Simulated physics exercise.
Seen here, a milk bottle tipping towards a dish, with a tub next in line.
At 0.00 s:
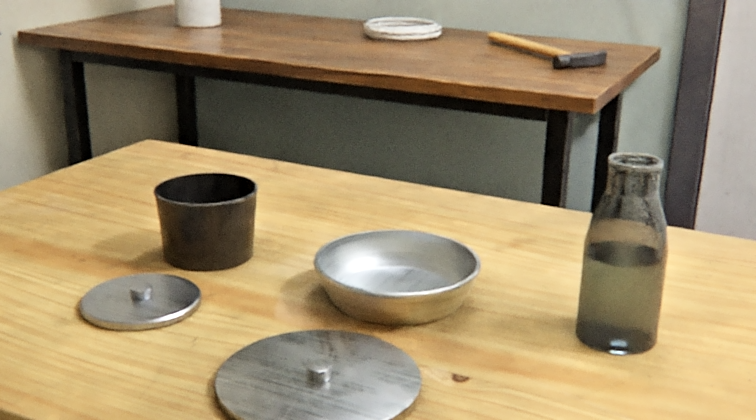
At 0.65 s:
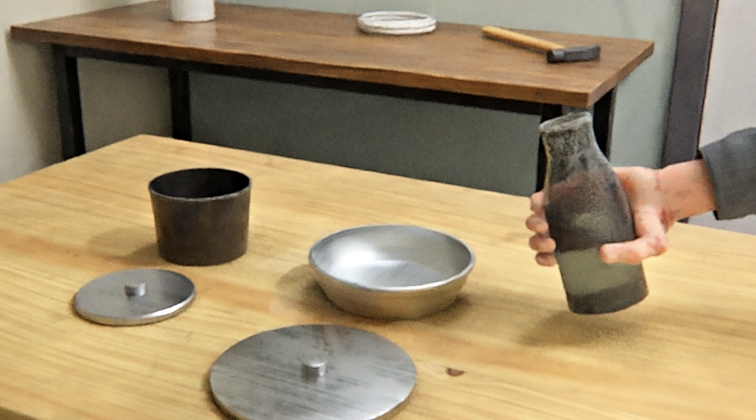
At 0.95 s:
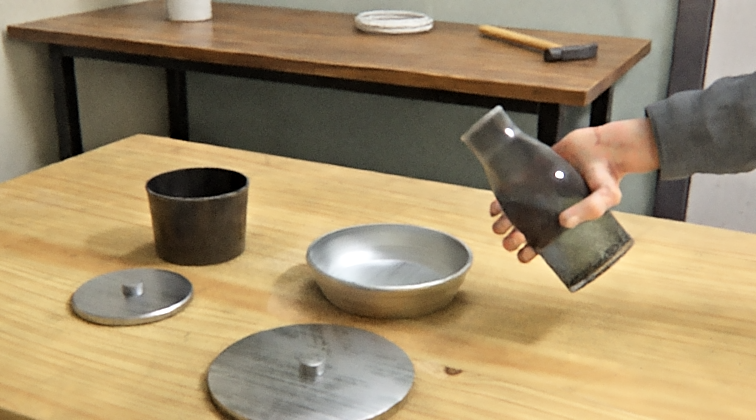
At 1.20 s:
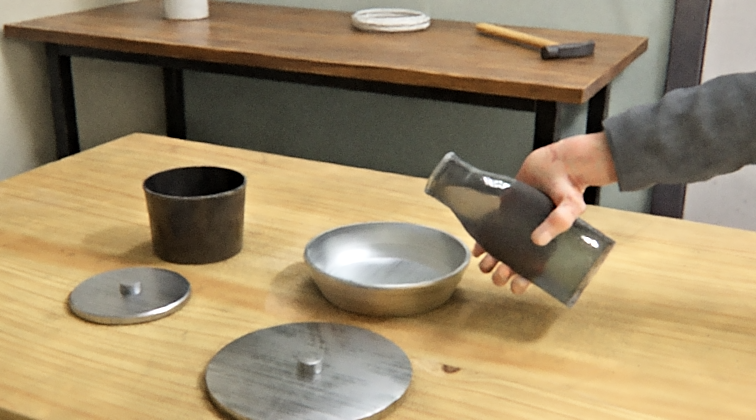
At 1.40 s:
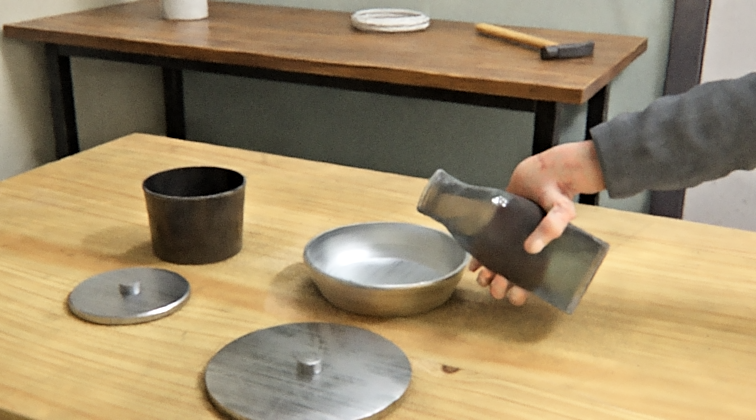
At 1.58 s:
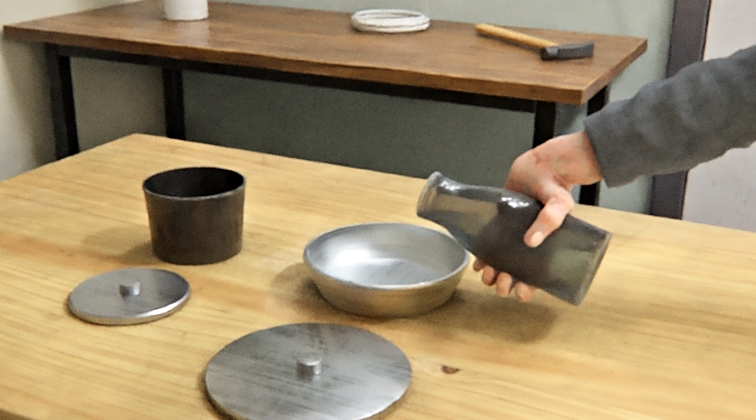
At first, a half-full milk bottle stands on a wooden table, to the right of an open metal dish and a dark tub. A hand reaches in from the right, lifts the bottle and tilts it leftward, bringing its mouth near the dish's rim, with no liquid leaving it.
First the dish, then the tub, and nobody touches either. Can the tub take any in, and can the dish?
Left, the tub fills up; right, the dish fills up.
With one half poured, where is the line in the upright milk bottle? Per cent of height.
I make it 25 per cent.
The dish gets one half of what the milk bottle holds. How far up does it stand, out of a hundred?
Near 30 in a hundred.
By 2.3 s, the water goes into the dish.
By 3.2 s, the water goes into the tub.
By 4.6 s, the dish has its share inside; the tub has its share inside.
